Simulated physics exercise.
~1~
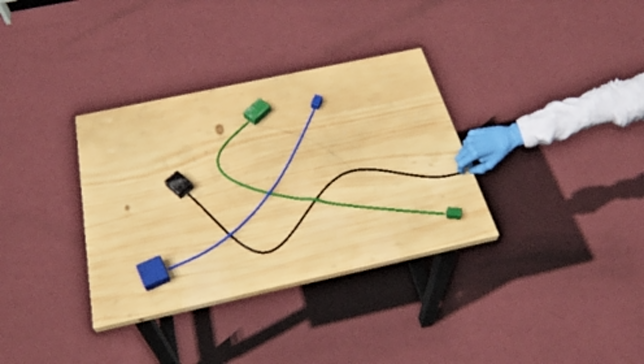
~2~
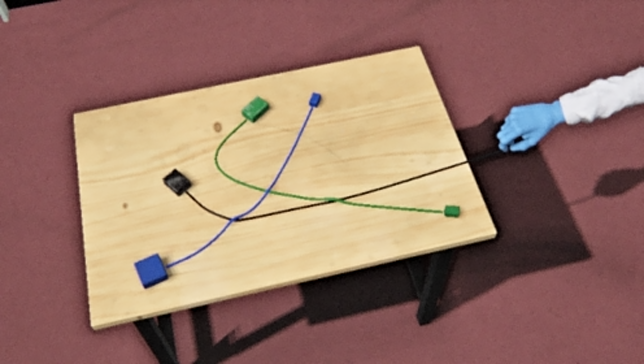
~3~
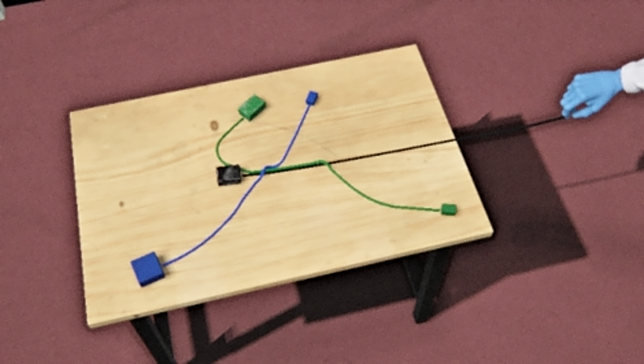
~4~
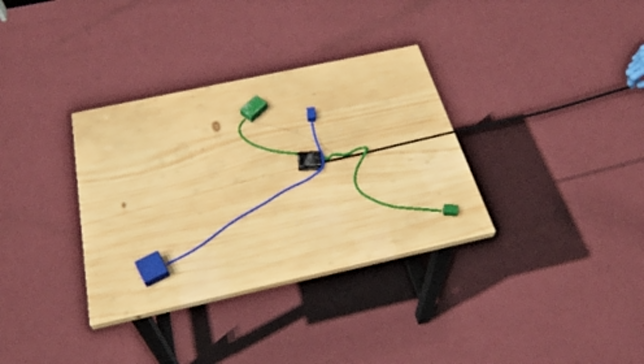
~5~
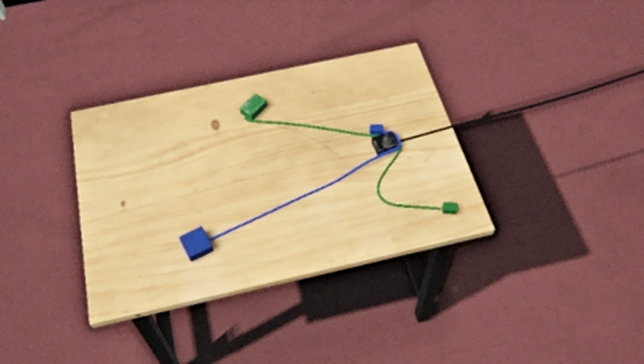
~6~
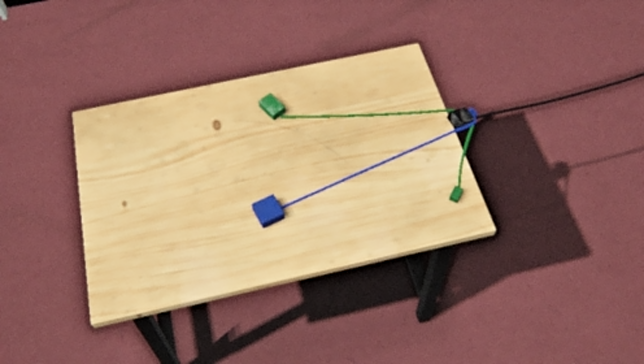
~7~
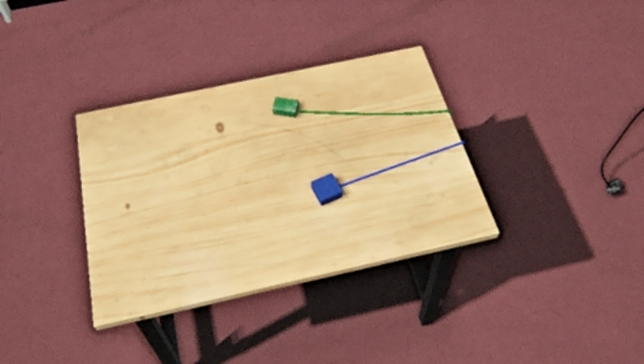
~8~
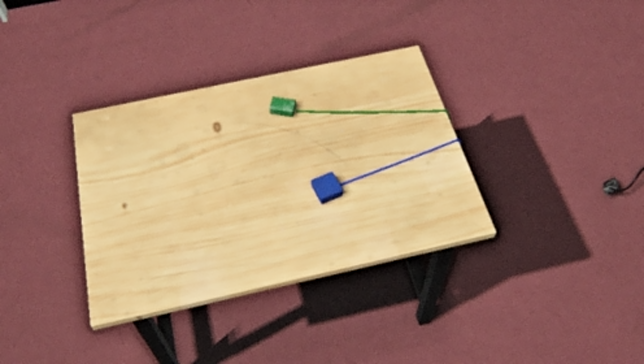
Gloved hand pulling a black lead off a wooden table's right edge, dragging blue and green leads until their plugs go over.
